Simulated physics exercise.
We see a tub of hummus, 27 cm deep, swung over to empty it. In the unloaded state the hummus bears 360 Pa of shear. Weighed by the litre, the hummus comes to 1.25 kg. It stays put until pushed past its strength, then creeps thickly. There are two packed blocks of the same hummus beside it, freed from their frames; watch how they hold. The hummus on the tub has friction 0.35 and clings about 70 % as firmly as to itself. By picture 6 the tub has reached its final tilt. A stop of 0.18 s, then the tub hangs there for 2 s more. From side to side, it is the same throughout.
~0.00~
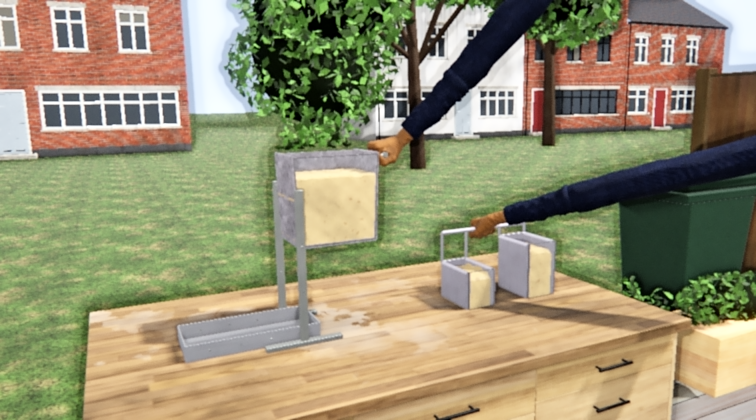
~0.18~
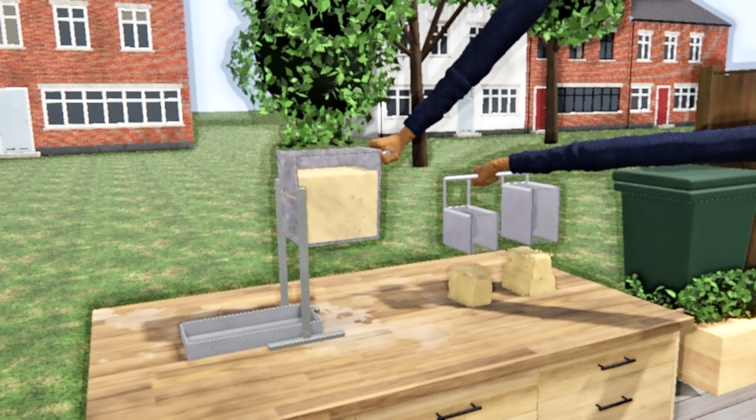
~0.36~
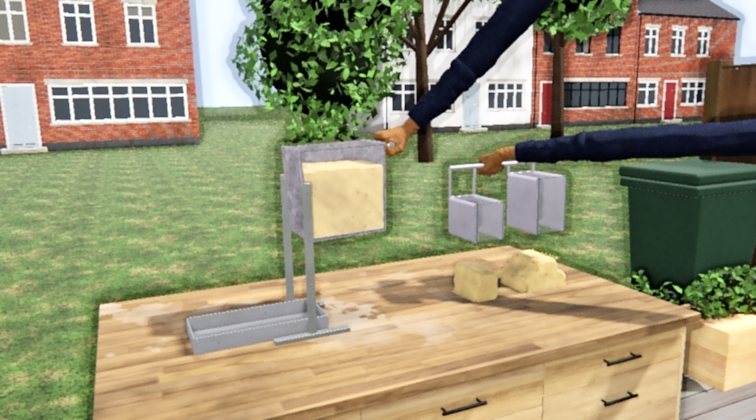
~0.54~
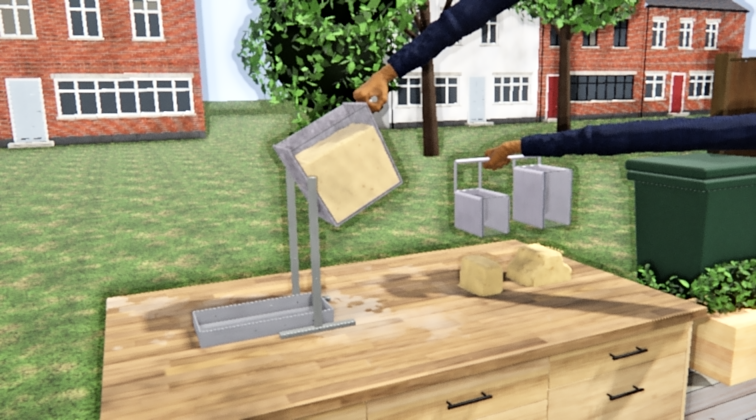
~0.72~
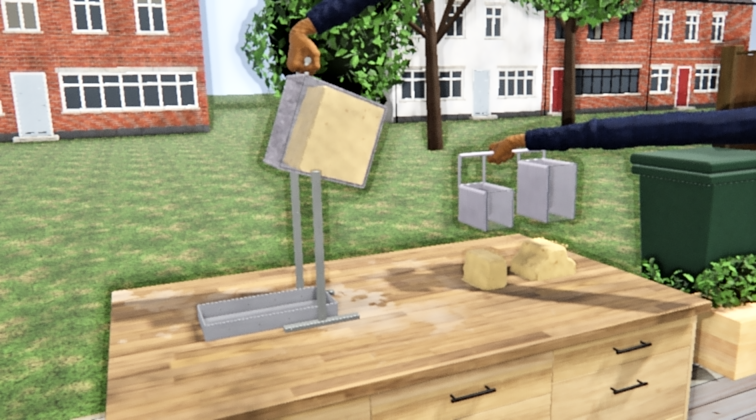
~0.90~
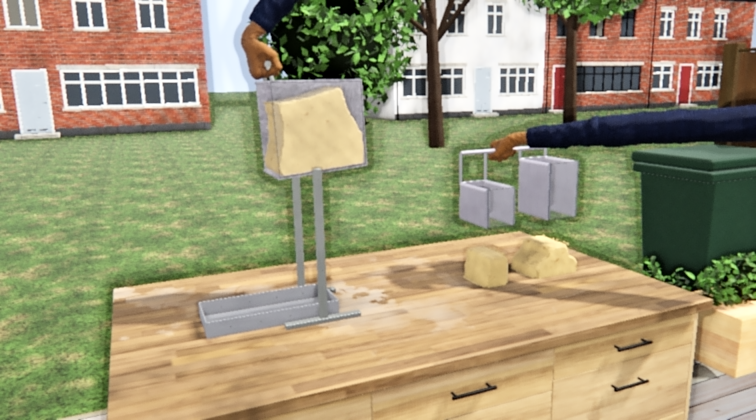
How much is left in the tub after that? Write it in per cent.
About 41 %.
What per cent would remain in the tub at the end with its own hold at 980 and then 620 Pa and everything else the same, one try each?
First try roughly 100 per cent, second try roughly 55 per cent.
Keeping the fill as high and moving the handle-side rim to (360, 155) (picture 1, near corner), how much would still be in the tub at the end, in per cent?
Roughly 55 %.
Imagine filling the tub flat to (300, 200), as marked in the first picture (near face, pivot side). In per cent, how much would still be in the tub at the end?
I'd say close to 55 % stays in the tub.
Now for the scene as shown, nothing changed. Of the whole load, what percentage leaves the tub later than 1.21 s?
About 6 percent.
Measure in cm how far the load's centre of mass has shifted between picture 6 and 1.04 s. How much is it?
Looks like around 8 cm to me.
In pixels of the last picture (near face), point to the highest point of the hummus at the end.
Peak location: Approx. (334, 137).
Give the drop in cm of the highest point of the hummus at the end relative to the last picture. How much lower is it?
14 cm.
After 1.04 s, the tub is at 92 degrees and holds 73 %.
After 1.21 s, the tub is at 92 degrees and holds 48 %.
After 1.38 s, the tub is at 92 degrees and holds 42 %.
After 1.55 s, the tub is at 92 degrees and holds 41 %.
After 2.90 s, at the end, the tub is at 92 degrees and holds 41 %.
